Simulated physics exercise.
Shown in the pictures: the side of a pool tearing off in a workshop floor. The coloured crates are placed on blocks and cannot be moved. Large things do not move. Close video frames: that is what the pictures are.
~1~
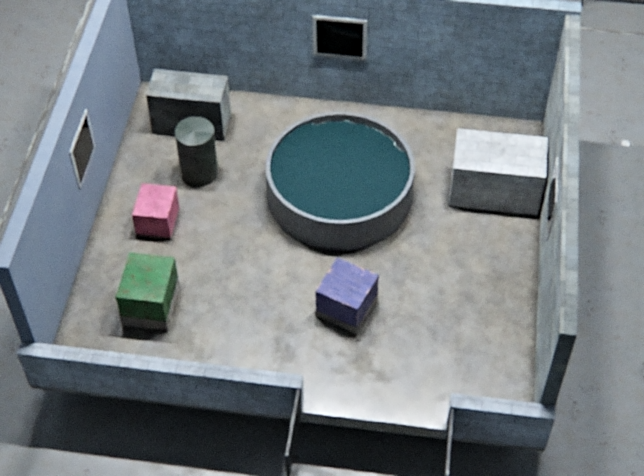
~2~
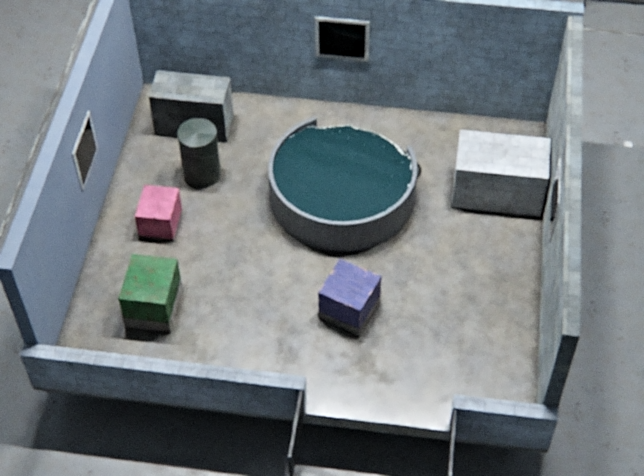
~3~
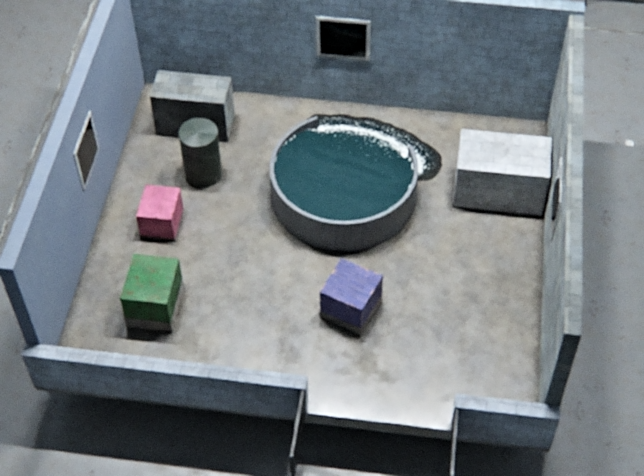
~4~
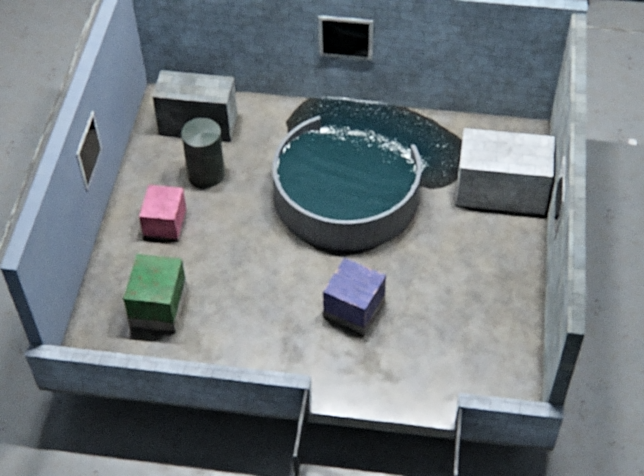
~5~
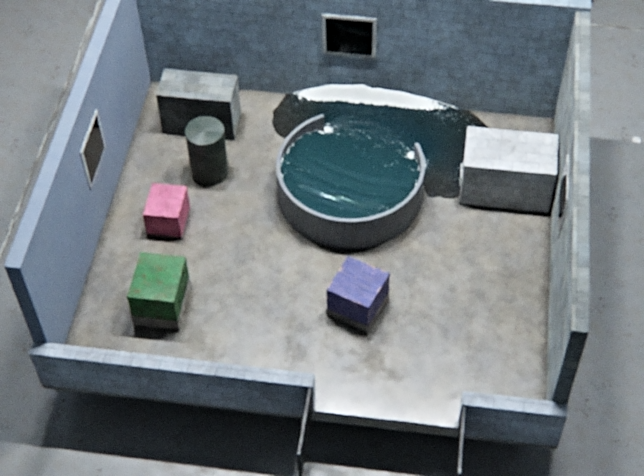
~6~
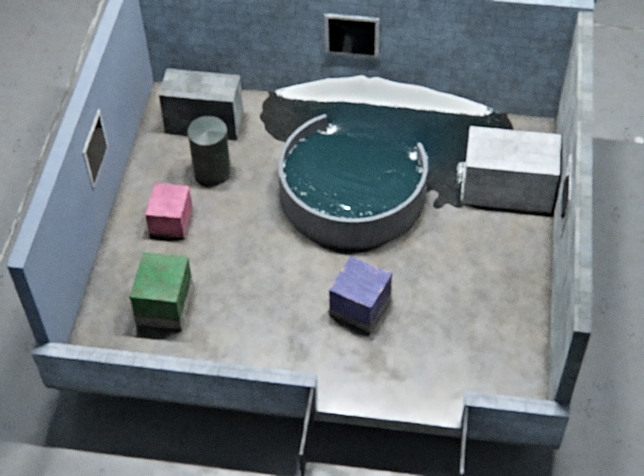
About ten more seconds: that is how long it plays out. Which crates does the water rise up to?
As I see it, the blue crate will not be reached. The green crate will not be reached. The pink crate will be reached.
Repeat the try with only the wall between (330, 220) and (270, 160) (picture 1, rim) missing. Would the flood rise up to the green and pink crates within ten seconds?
My take: The green one gets flooded, while the pink one gets flooded.
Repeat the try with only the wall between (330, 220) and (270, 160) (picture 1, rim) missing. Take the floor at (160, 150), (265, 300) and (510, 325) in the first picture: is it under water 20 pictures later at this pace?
In order: Swamped, swamped, spared.
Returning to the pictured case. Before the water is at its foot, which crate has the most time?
Last of all: The blue one.
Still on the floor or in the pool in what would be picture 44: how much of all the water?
About 100 %.
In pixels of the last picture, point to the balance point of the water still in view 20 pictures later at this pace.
The water's middle lies around (383, 152).
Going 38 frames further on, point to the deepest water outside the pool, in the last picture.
I'd say near (172, 84).
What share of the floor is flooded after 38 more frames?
That works out to some 75 in a hundred.
A moment on, water covers 20 % of the floor; the blue crate not reached, the green crate not reached, the pink crate not reached.
Next, water covers 25 % of the floor; the blue crate not reached, the green crate not reached, the pink crate not reached.
Then, water covers 45 % of the floor; the blue crate not reached, the green crate not reached, the pink crate water round its plinth.
Later, water covers 75 % of the floor; the blue crate water round its plinth, the green crate water round its plinth, the pink crate water round its plinth.
In the end, water covers 95 % of the floor; the blue crate stayed above the water, the green crate stayed above the water, the pink crate was topped.
